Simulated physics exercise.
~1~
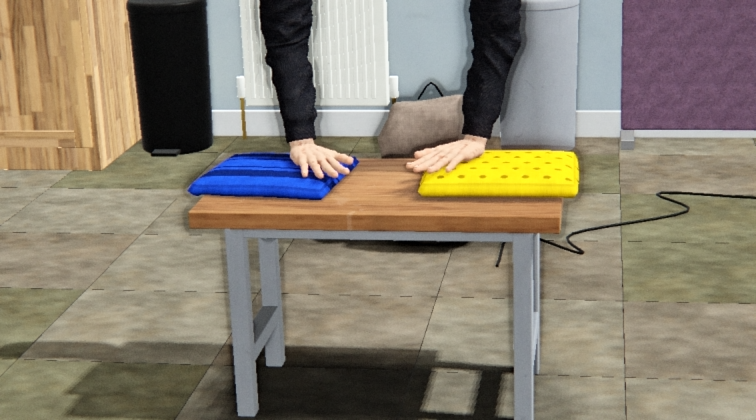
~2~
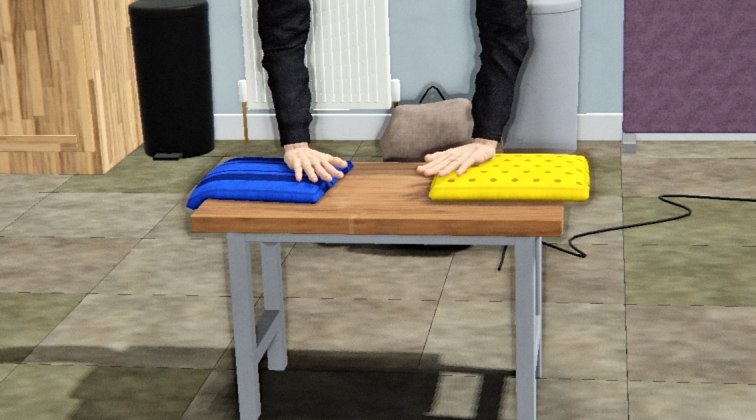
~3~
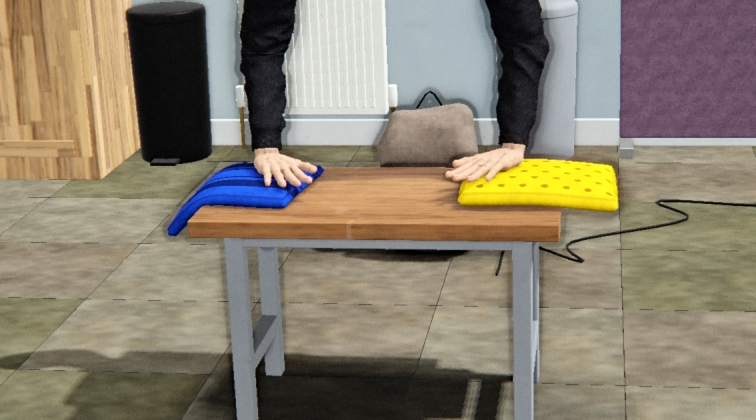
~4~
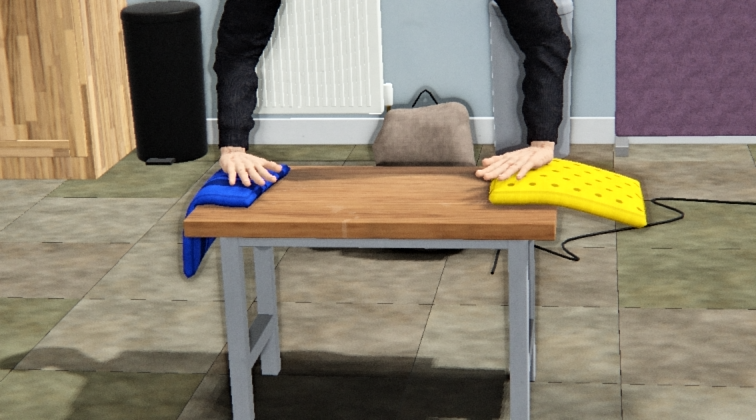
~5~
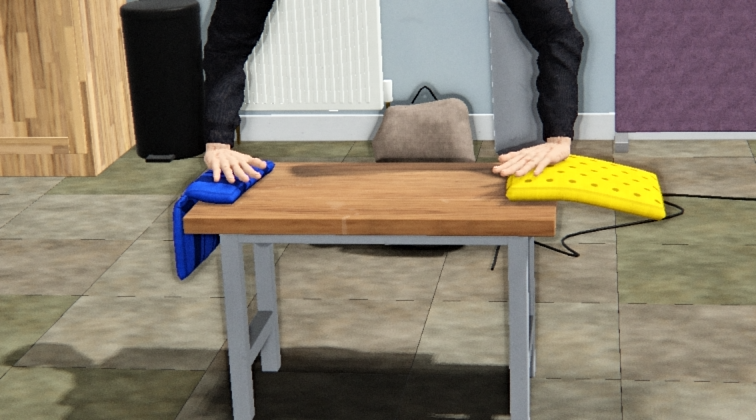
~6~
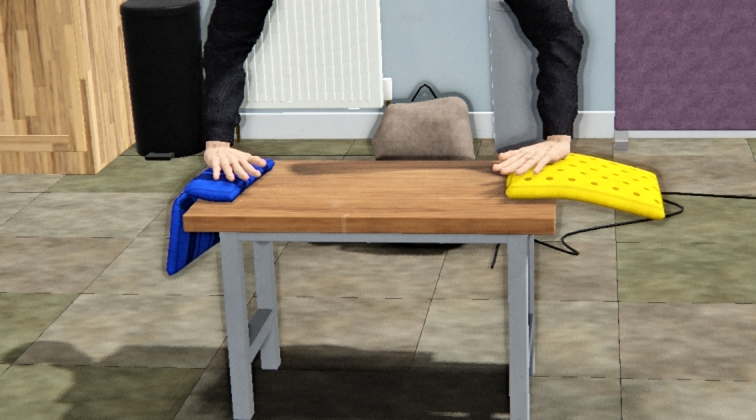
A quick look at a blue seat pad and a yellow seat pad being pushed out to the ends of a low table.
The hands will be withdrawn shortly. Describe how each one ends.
As I see it, the blue seat pad is going to come off I think, the yellow seat pad is going to come off I think.
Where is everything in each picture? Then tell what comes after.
The first picture shows blue seat pad tip (203, 181); yellow seat pad tip (573, 183).
The second picture shows blue seat pad tip (200, 190); yellow seat pad tip (584, 187).
The third picture shows blue seat pad tip (182, 221); yellow seat pad tip (613, 198).
The fourth picture shows blue seat pad tip (196, 261); yellow seat pad tip (640, 213).
The fifth picture shows blue seat pad tip (193, 266); yellow seat pad tip (659, 206).
The sixth picture shows blue seat pad tip (185, 262), well over half past the edge; yellow seat pad tip (659, 205), well over half past the edge.
Then, 0.22 s after the last picture, blue seat pad falling near (210, 218); yellow seat pad tipping outwards near (586, 201).
Then, 0.44 s after the last picture, blue seat pad on the floor near (200, 315); yellow seat pad falling near (586, 307).
Then, 0.68 s after the last picture, blue seat pad on the floor near (174, 376); yellow seat pad on the floor near (597, 381).
At rest, blue seat pad on the floor near (175, 380); yellow seat pad on the floor near (598, 385). The blue seat pad tips over and falls and the yellow seat pad goes down.
